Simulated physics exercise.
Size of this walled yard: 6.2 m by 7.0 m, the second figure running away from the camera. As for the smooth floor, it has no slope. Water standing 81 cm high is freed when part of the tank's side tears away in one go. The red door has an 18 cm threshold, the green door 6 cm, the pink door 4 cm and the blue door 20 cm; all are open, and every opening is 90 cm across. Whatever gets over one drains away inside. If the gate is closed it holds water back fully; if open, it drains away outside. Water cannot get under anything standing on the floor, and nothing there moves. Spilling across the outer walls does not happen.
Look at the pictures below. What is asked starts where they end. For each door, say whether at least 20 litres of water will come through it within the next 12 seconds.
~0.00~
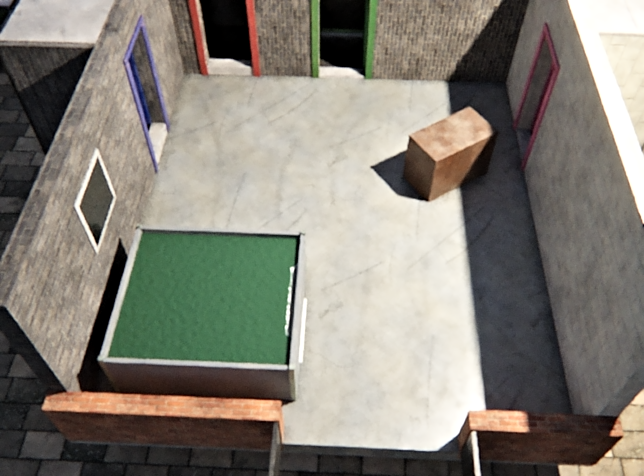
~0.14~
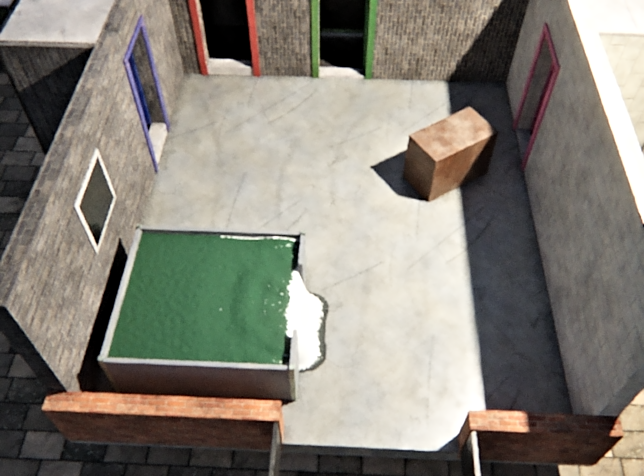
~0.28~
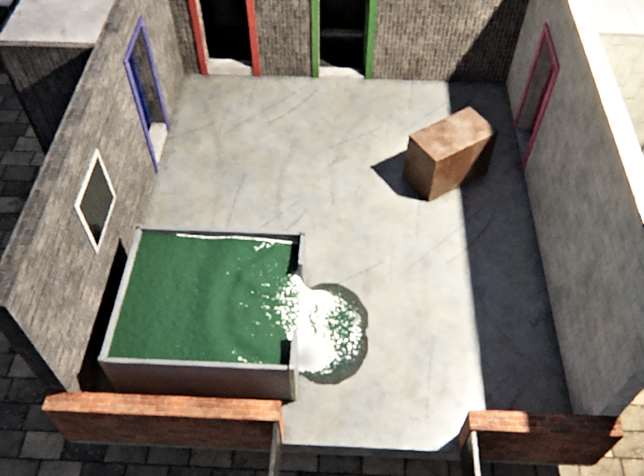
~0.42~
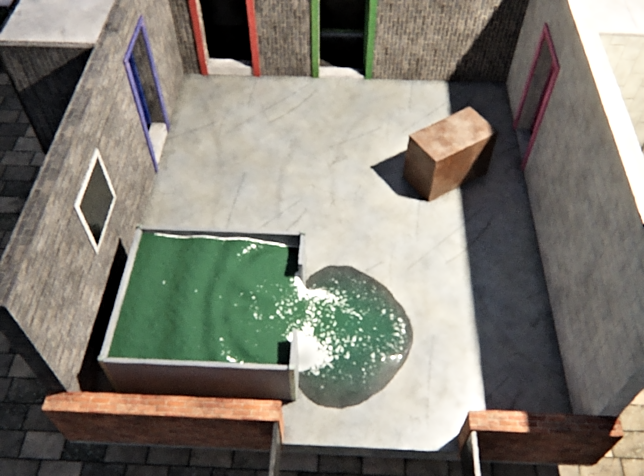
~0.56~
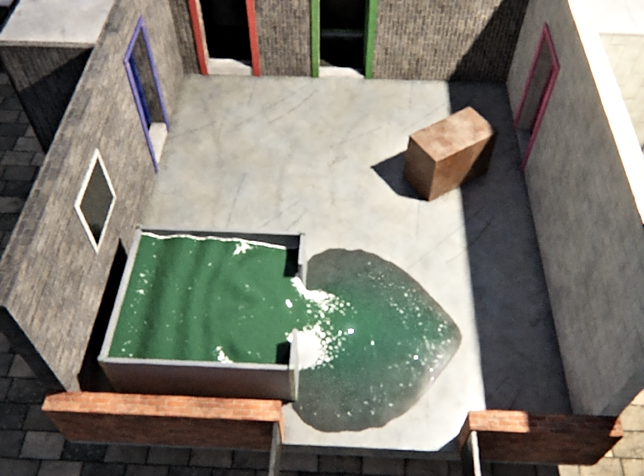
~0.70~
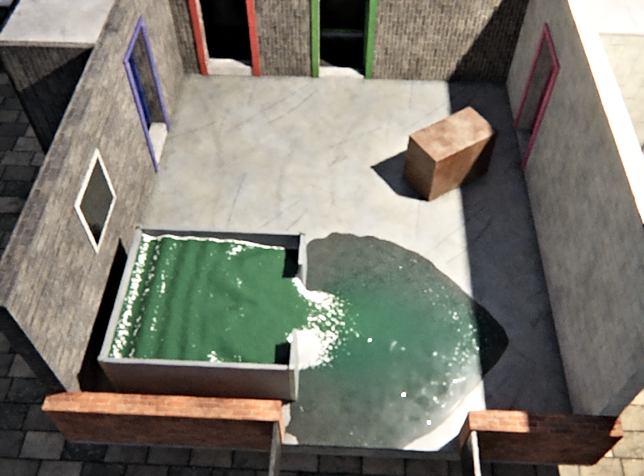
Door by door: The red door lets through less than 20 litres; the green door lets through less than 20 litres; the pink door lets through 20 litres or more; the blue door lets through less than 20 litres.
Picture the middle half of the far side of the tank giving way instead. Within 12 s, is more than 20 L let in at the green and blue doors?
Green: Beyond limit; blue: Within limit.
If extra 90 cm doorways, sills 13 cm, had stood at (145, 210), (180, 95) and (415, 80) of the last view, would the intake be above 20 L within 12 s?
Well, the first is on the low side, the second is on the low side, and the third is on the low side.
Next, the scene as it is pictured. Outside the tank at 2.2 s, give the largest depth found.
Max around 43 cm.
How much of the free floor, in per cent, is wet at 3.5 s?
About 40 per cent.
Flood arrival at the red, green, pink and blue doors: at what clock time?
Red: 5.5 s; green: 4.0 s; pink: 2.0 s; blue: 7.5 s.
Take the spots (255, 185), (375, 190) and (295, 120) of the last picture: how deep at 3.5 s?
Spot by spot: Some 0, 2, then 0 cm.
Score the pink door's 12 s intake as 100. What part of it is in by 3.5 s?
Some 20 in a hundred.
After 1.4 s water covers 30 % of the floor and is deepest (48 cm) near (304, 326); red door not reached, green door not reached, pink door not reached, blue door not reached.
After 2.2 s water covers 35 % of the floor and is deepest (43 cm) near (525, 435); red door not reached, green door not reached, pink door 5 cm at the sill, 0 L in, blue door not reached.
After 3.5 s water covers 40 % of the floor and is deepest (30 cm) near (304, 326); red door not reached, green door not reached, pink door 11 cm at the sill, 19 L in, blue door not reached.
After 7.0 s water covers 85 % of the floor and is deepest (19 cm) near (467, 290); red door 3 cm at the sill, 0 L in, green door 5 cm at the sill, 0 L in, pink door 8 cm at the sill, 83 L in, blue door not reached.
After 12.0 s water covers 95 % of the floor and is deepest (12 cm) near (182, 84); red door 11 cm at the sill, 0 L in, green door 3 cm at the sill, 0 L in, pink door 4 cm at the sill, 99 L in, blue door 8 cm at the sill, 0 L in.
